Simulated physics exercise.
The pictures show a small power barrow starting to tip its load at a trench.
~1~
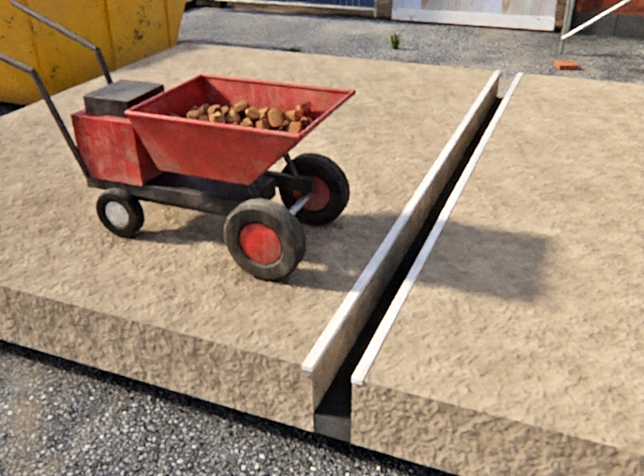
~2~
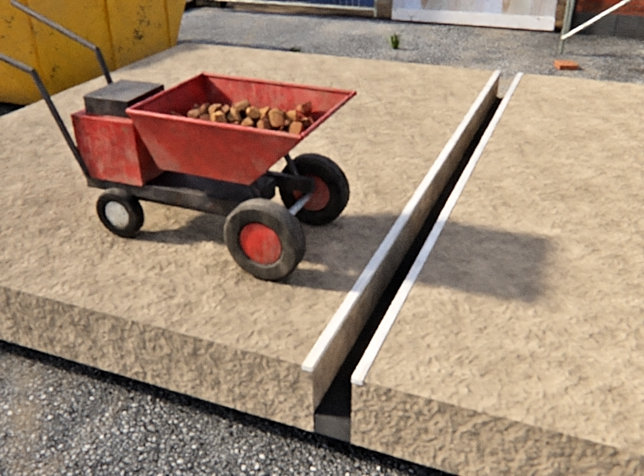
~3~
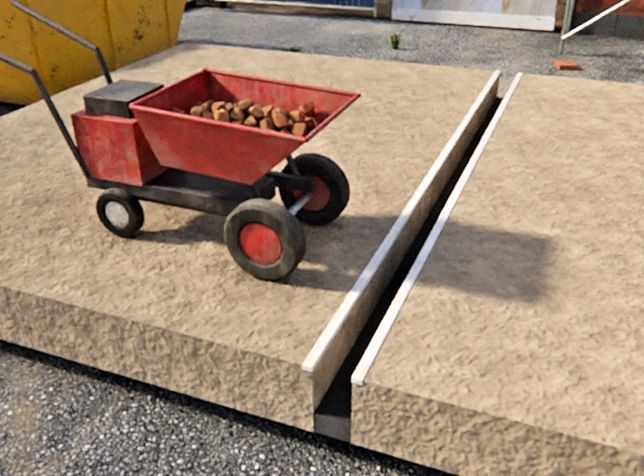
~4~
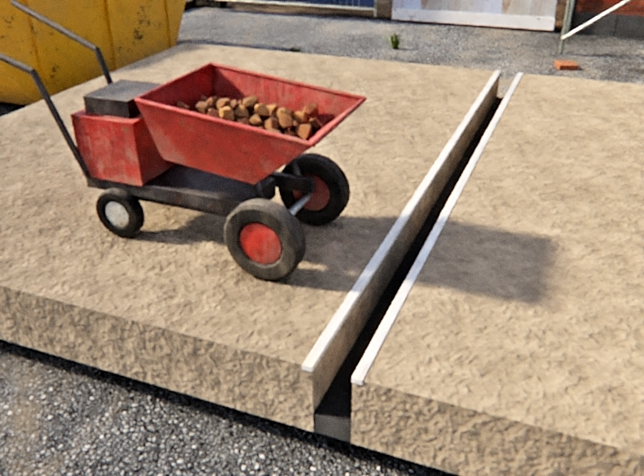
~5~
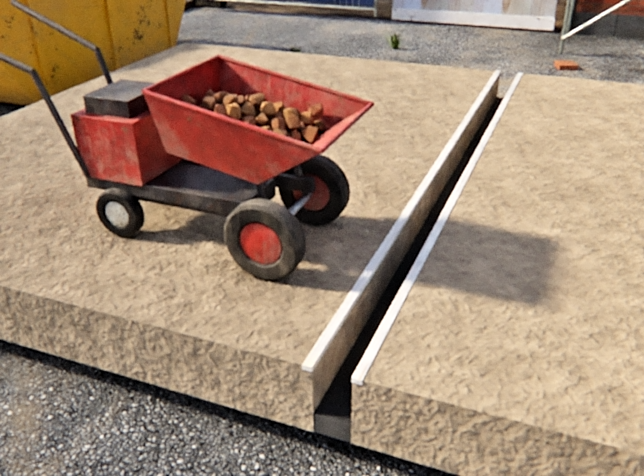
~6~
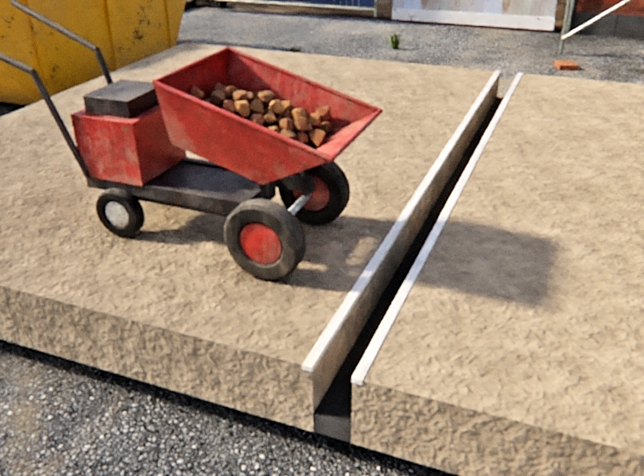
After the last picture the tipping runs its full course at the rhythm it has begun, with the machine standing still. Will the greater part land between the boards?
The trench ends with under half of it.
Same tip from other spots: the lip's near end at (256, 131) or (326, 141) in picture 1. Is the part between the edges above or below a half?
At the first place more than half, at the second under half.
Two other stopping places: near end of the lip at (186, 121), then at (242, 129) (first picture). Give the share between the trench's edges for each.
The first gives 30 %, the second 60 %.
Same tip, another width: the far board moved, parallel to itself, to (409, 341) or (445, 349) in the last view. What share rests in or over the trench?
In turn 50 and 100 in a hundred.
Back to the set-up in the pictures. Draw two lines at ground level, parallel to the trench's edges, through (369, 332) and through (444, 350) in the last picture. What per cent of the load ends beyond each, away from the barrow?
In turn 90 and 50 in a hundred.
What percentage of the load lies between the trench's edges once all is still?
Close to 10 per cent.
Shortly afterwards, skip tipped steeply; the whole lot in the skip.
Next, skip tipped right over; the bulk in the skip; only a few in or heaped over the trench; near a quarter beyond it; only a few falling.
Some moments later, skip tipped right over; only a few in the skip; a little in or heaped over the trench; all but a few beyond it.
In the end, skip tipped right over; a little in or heaped over the trench; all but a few beyond it.
